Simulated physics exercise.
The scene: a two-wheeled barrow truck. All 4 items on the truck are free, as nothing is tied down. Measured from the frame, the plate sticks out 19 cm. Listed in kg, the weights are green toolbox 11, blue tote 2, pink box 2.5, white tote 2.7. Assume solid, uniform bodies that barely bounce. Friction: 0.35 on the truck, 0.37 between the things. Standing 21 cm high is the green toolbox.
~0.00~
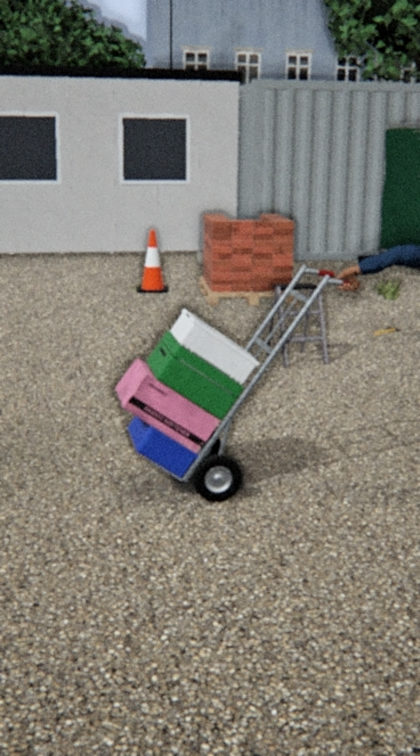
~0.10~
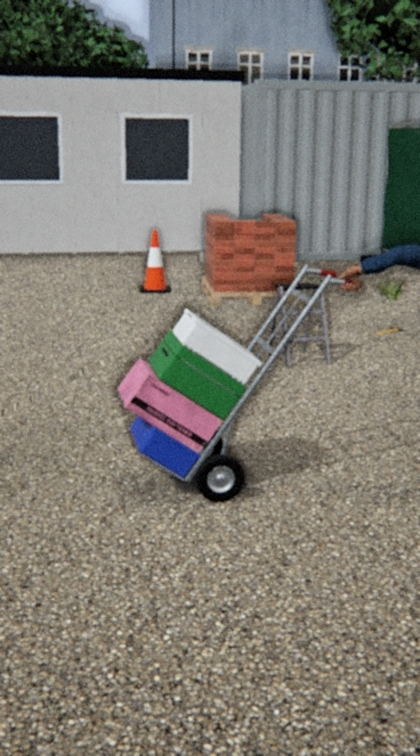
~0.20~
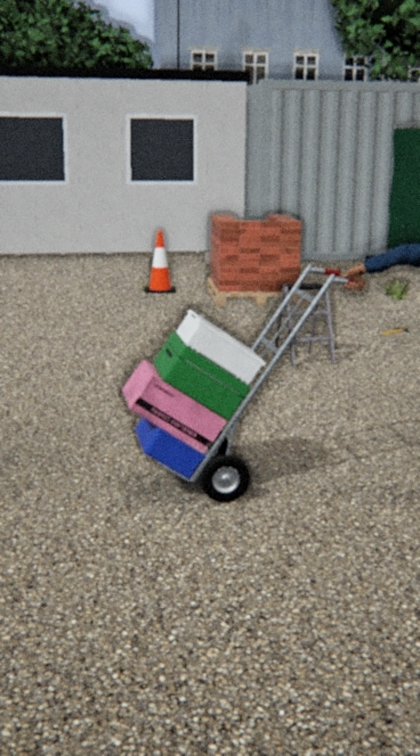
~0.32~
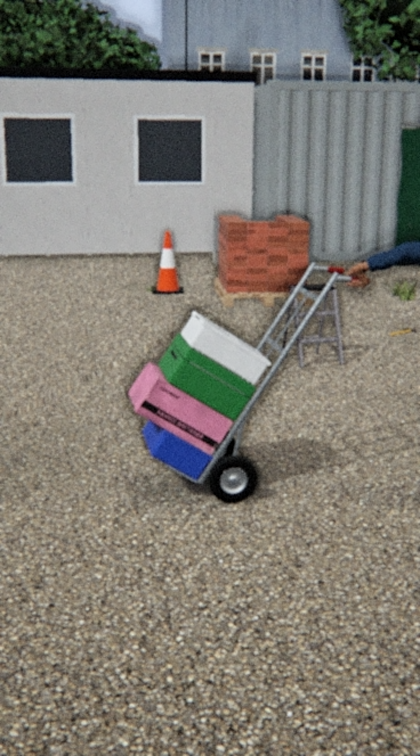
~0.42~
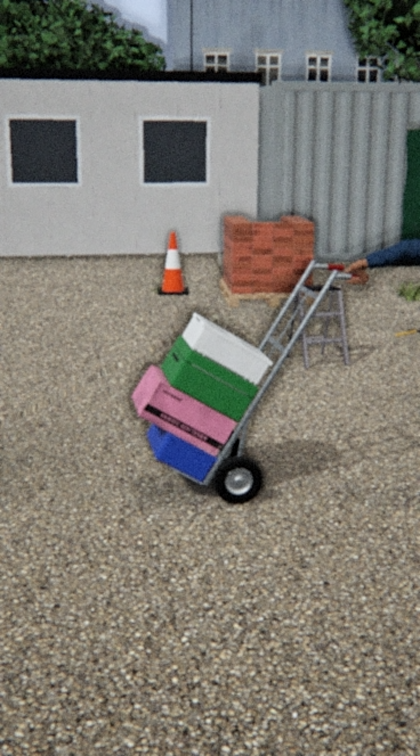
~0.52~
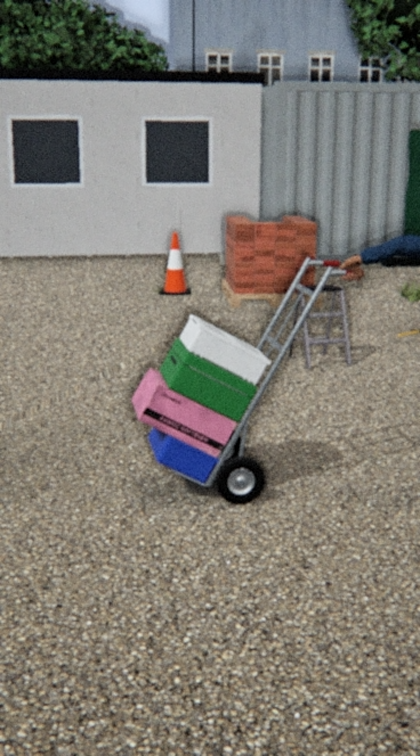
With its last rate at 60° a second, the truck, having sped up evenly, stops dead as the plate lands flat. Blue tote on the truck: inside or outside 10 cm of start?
It is going to stay in place.
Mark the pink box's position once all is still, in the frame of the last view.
About (134, 452).
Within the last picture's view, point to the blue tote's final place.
About (179, 474).
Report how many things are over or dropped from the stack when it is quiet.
The number is 3.
Around 1.42 s, truck upright; blue tote tipped 12° against what carries it near (176, 471); white tote tipped 12° against what carries it; green toolbox tipped 12° against what carries it.
Around 1.82 s, truck upright; green toolbox and white tote now dropped from the stack; blue tote tipped 44° against what carries it near (161, 462); pink box tipped 43° against what carries it.
Around 2.12 s, truck upright; blue tote tipped 27° against what carries it near (169, 466); pink box tipped 42° against what carries it.
Around 2.42 s, truck upright; pink box tipped 38° against what carries it.
Finally (3.7 s), dropped from the stack, green toolbox and white tote; on their side or leaning hard on the truck, pink box; the last one still in place (within 10 cm). In the last view, blue tote near (179, 474).
